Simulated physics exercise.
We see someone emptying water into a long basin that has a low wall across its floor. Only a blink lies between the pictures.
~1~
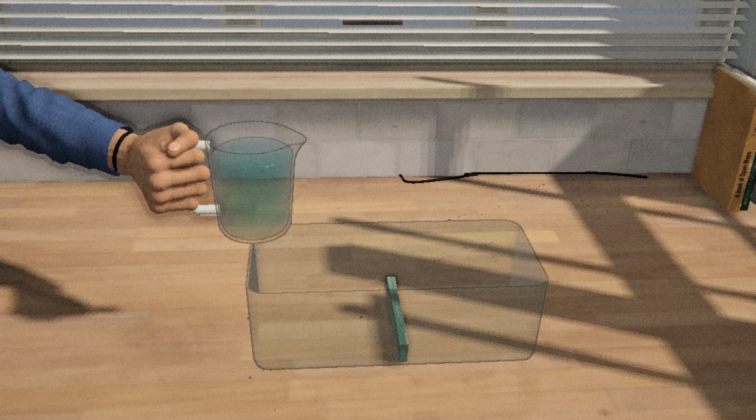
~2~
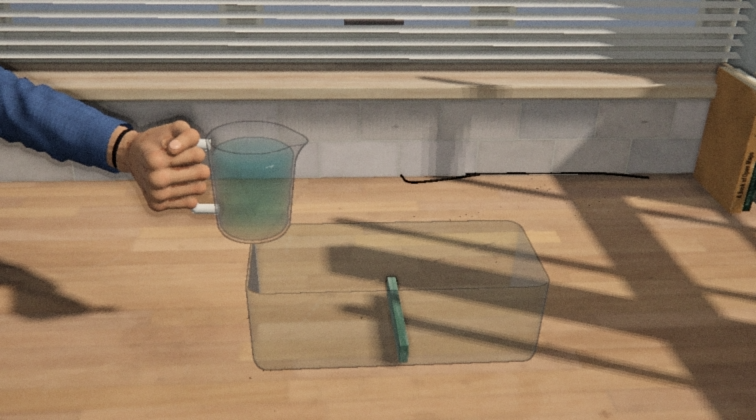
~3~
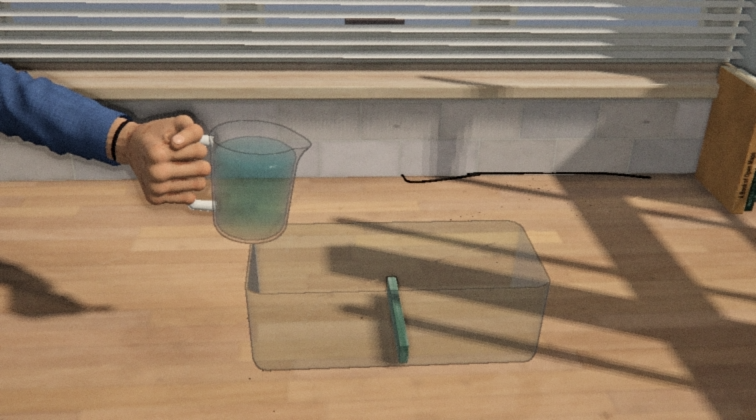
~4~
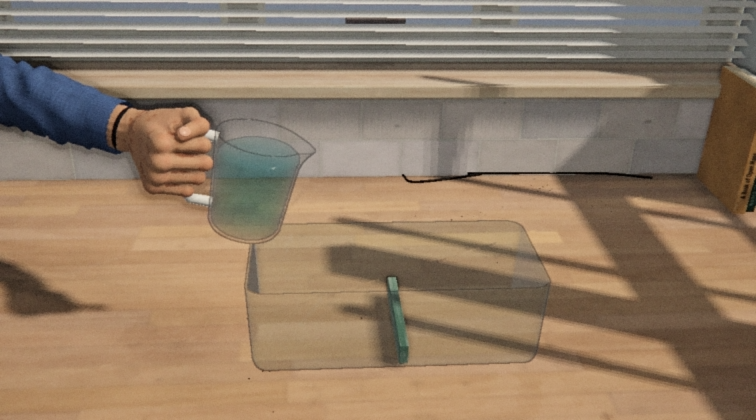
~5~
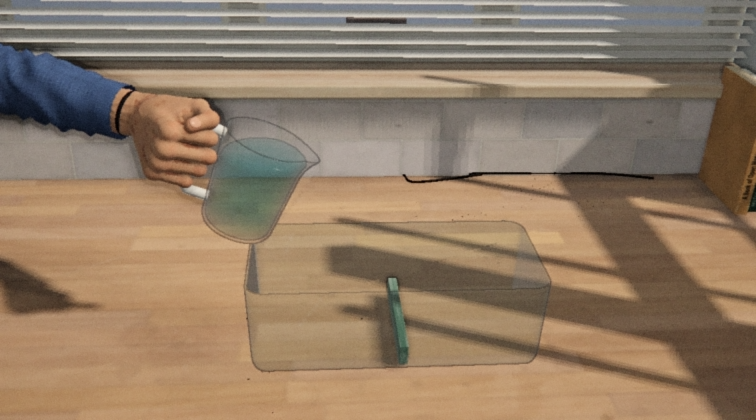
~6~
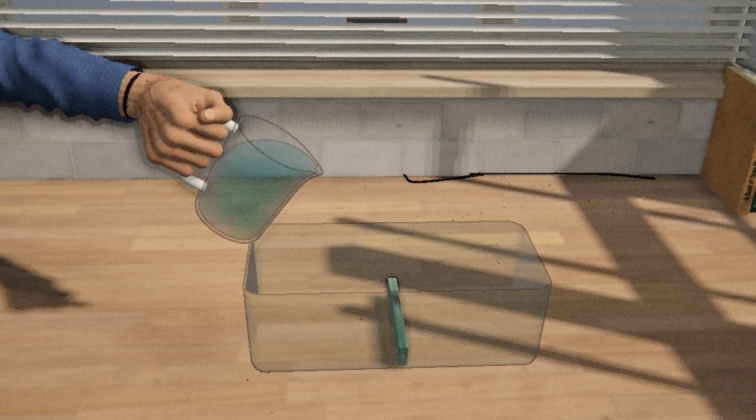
A hand in a blue sleeve holds a clear jug of blue-green water above a long transparent basin with a low green wall across its floor, then tilts the jug steadily to the right as the water shifts toward its spout.
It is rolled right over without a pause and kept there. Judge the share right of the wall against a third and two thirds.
The share right of the wall is not even a third.
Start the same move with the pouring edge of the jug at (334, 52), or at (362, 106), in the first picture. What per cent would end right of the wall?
The first gives 75 %, the second 90 %.
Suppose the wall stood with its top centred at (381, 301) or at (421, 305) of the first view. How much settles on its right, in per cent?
Roughly 5 per cent, and 10 per cent.
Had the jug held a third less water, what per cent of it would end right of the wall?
Some 15 per cent.
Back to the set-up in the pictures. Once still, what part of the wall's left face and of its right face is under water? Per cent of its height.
The left part 60 per cent, the right part 10.
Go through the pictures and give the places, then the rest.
The first frame shows tilt 0°; pouring edge (307, 138); surface from (211, 150) to (294, 149); the long basin's rim runs from (250, 258) to (533, 252); the wall's top is at (397, 309).
The second frame shows tilt 1°; pouring edge (308, 140); surface from (211, 149) to (295, 150).
The third frame shows tilt 6°; pouring edge (311, 143); surface from (214, 147) to (297, 151).
The fourth frame shows tilt 13°; pouring edge (316, 150); surface from (217, 147) to (301, 153).
The fifth frame shows tilt 22°; pouring edge (321, 160); surface from (218, 159) to (309, 156).
The sixth frame shows tilt 33°; pouring edge (324, 172); surface from (213, 168) to (318, 161).
A moment on, the jug is tipped on its side and 58 per cent is still to pour, 22 is left of the wall and 0 right of it.
Next, the jug is tipped on its side and 20 per cent is still to pour, 62 is left of the wall and 4 right of it.
Then the jug is tipped on its side and 5 per cent is still to pour, 77 is left of the wall and 10 right of it.
Later the jug is tipped on its side and 1 per cent is still to pour, 80 is left of the wall and 14 right of it.
At rest 81 per cent lies left of the wall, 14 right of it and 5 outside.
